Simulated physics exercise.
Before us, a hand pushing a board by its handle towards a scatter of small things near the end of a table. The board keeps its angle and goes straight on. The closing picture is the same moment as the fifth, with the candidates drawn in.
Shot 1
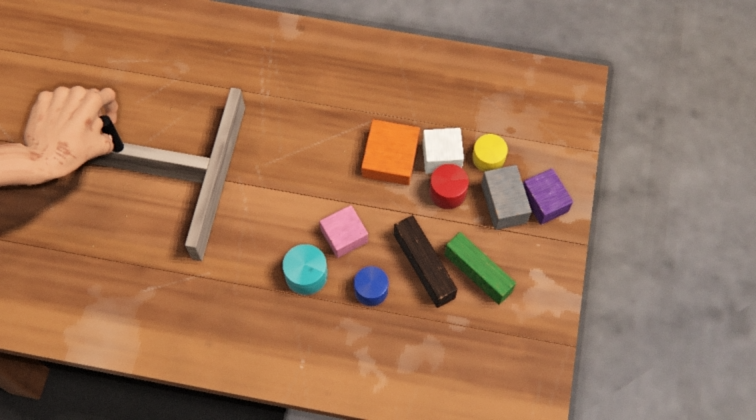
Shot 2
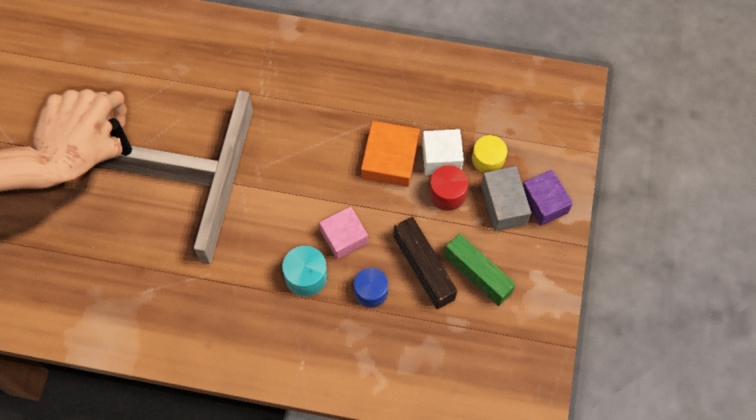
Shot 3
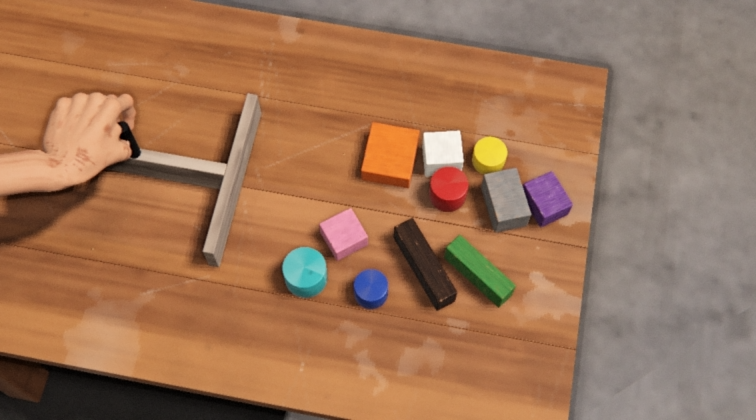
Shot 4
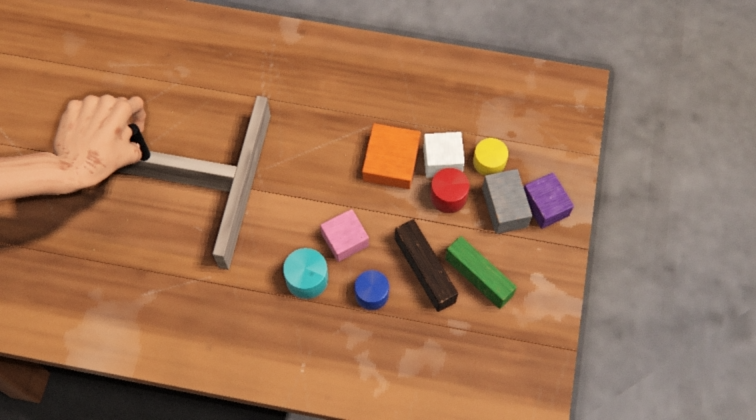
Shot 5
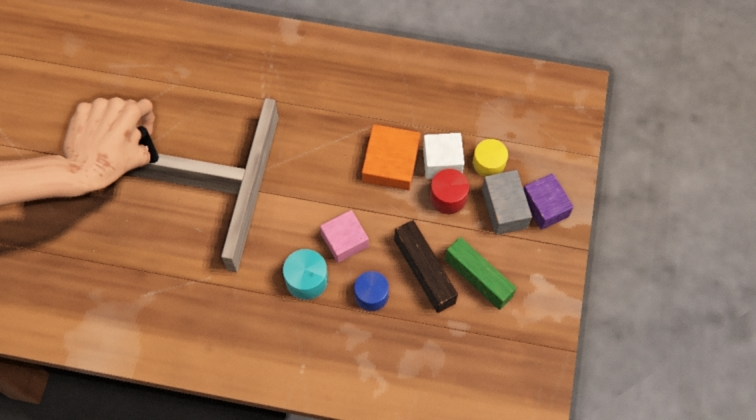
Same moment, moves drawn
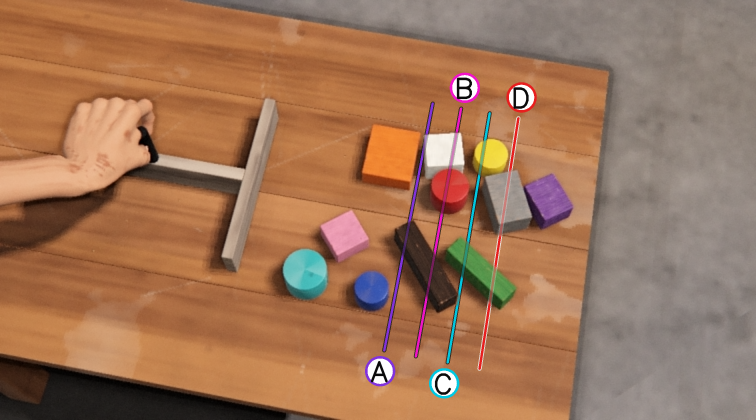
A hand gripping a black handle pushes a long grey board slowly to the right across a wooden table, toward a scatter of coloured blocks, bars and round pieces. The board shifts a short way, narrowing the gap, while the pieces stay in place, untouched, near the table's right end.
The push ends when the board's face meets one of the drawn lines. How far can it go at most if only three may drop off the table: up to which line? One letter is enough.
No farther than D.
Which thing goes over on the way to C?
The purple block.
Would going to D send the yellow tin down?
Yes.
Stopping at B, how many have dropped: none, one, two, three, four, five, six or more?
In all, none.
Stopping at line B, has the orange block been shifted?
Yes.
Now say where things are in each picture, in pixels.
In the first picture, pink block (344, 232); orange block (391, 153); grey block (506, 197).
In the second picture, board (222, 167); white block (442, 152).
In the third picture, board (231, 170); red tin (448, 189).
In the fourth picture, board (241, 173); purple block (547, 201).
In the fifth picture, board (249, 175); black bar (426, 266); turquoise tin (306, 275); pink block (345, 237).
On the marked copy, A at (410, 220); B at (440, 226); C at (470, 231); D at (500, 237).
Following D. Soon after the start, board (338, 191); blue tin (385, 295); turquoise tin (348, 282).
Later, board (429, 207); purple block (576, 210); grey block (542, 210).
In the end, board (499, 220); grey block over the edge; yellow tin over the edge; three fallen.
As for the rest, A is within the limit but short; B is within the limit but short; C is within the limit but short.
